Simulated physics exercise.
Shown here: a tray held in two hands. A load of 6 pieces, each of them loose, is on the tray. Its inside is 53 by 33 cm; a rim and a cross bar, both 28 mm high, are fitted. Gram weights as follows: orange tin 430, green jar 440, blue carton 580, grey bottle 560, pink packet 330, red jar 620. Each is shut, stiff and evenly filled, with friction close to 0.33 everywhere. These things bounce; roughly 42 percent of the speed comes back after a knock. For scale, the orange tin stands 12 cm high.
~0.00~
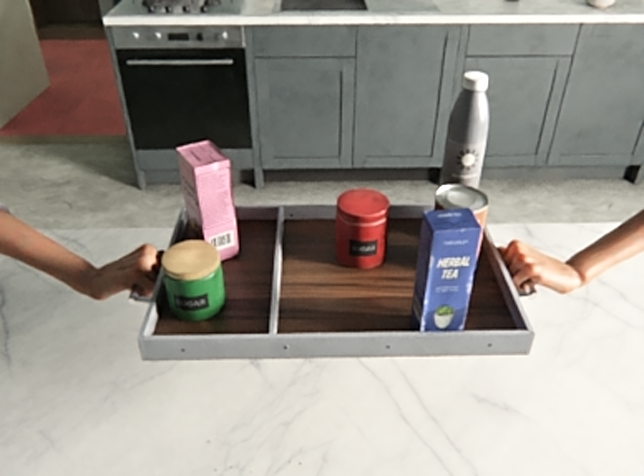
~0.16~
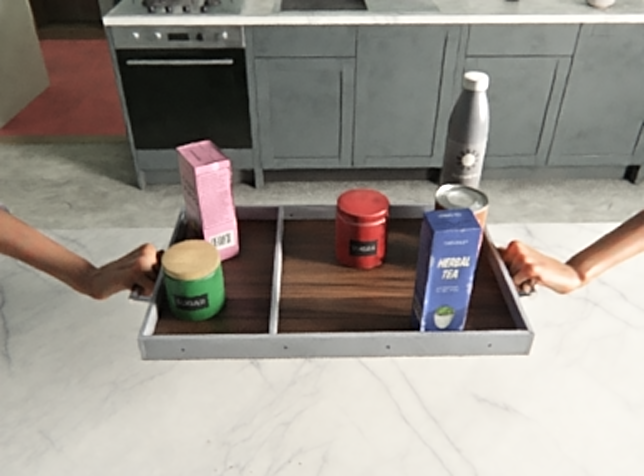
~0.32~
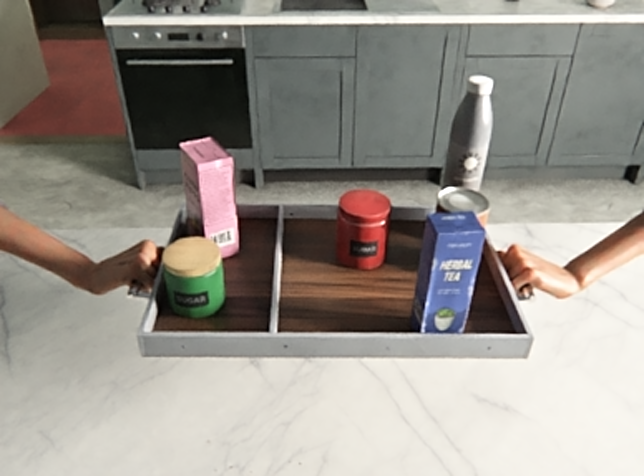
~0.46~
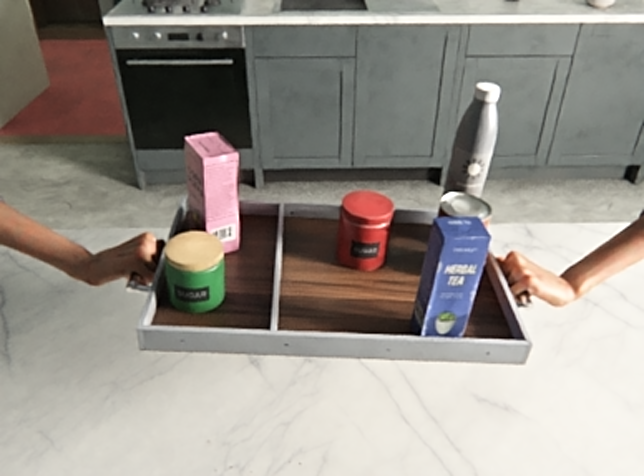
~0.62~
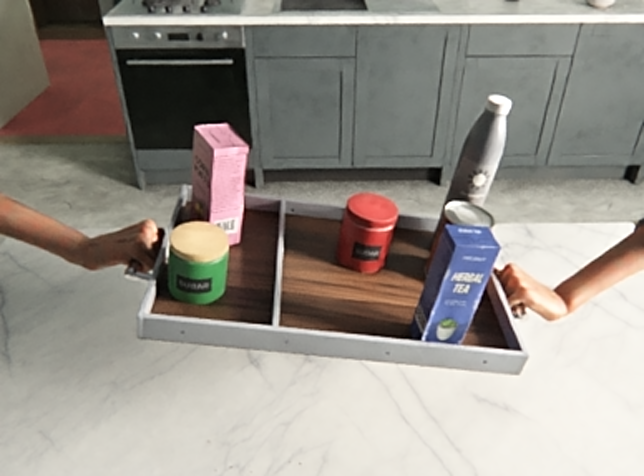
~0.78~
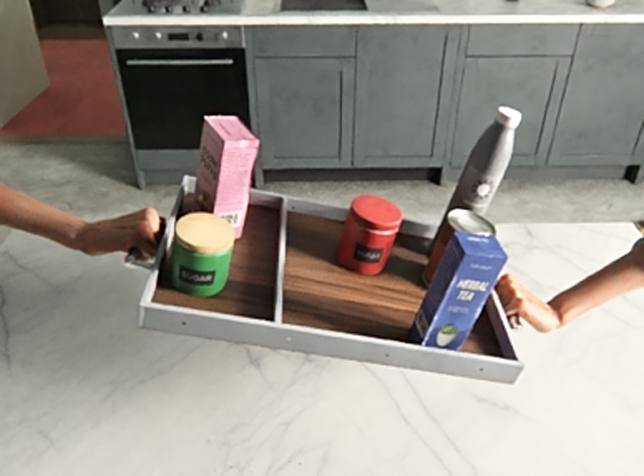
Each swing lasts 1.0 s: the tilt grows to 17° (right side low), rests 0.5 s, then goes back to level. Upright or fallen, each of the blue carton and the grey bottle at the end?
At the end: Blue carton upright, grey bottle fallen.
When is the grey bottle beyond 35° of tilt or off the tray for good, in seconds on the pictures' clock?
1.2 s, roughly.
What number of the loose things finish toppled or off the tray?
I get 1.
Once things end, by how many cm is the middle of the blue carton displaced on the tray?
Net shift near 0 cm.
Around 1.28 s, tilt 17°, right edge down; grey bottle now off the tray.
Around 1.48 s, tilt 17°, right edge down.
Around 2.18 s, tilt 6°, right edge down.
Finally (3.1 s), off the tray and tipped over, grey bottle; the other 5 still in place (within 5 cm). Final places as that camera would see them, blue carton near (446, 278), grey bottle near (510, 275).
